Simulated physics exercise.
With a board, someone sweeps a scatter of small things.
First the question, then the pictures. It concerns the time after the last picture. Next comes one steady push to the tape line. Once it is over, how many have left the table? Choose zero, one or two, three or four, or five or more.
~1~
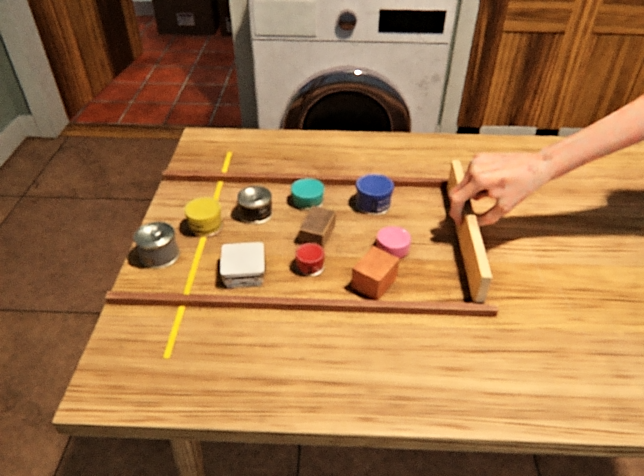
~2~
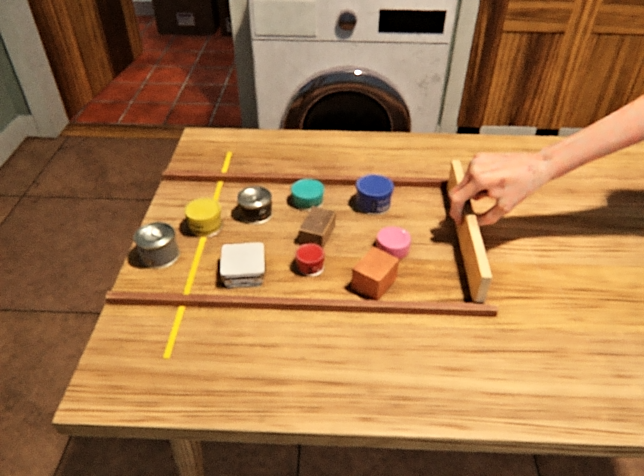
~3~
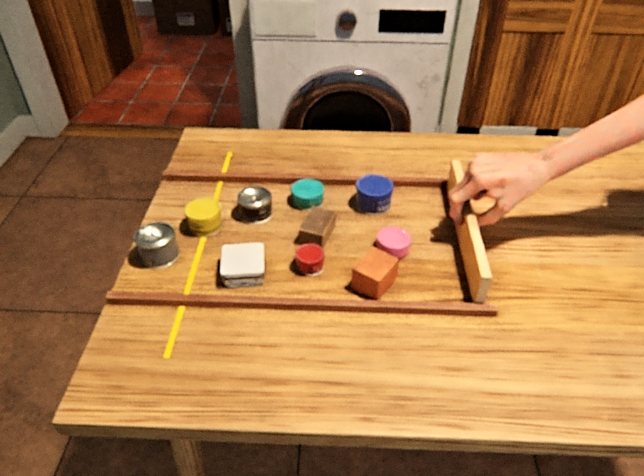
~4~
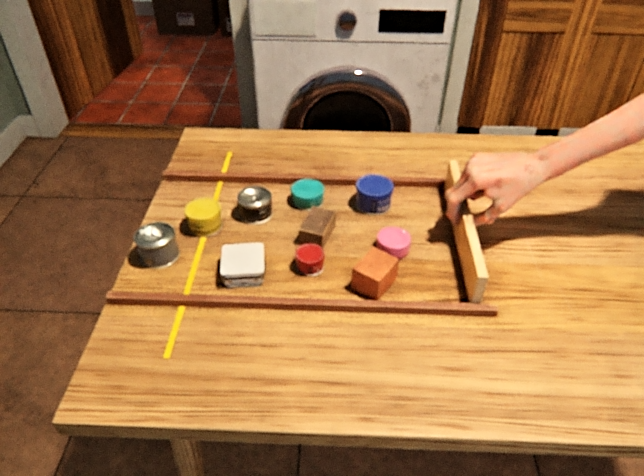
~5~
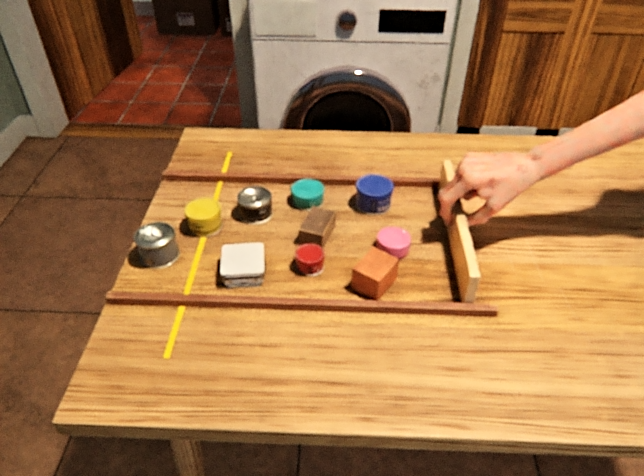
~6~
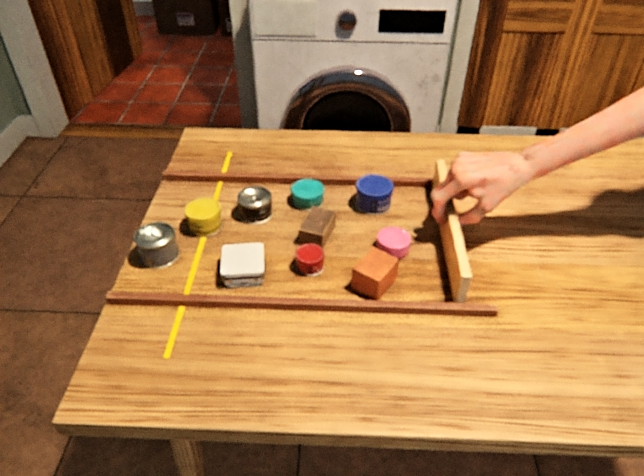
One or two of them have left the table.
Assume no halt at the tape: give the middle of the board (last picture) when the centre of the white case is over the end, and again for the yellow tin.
First it's close to (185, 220), next close to (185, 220).
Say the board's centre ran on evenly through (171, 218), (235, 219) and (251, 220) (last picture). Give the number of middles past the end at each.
That makes 5, 0, 0.
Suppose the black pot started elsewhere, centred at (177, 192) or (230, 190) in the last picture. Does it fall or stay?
Results in order - down; down.
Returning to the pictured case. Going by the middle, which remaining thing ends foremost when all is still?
Ending up nearest is the black pot.
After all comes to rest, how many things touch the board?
In total, 5.
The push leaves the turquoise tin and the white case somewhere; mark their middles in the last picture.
Final centres, first then second: (170, 183), (144, 261).
Soon after, none off yet; grey pot at rest near (157, 245); yellow tin at rest near (204, 218); black pot at rest near (255, 205).
At rest, the number that fall off is one or two; fallen, grey pot.
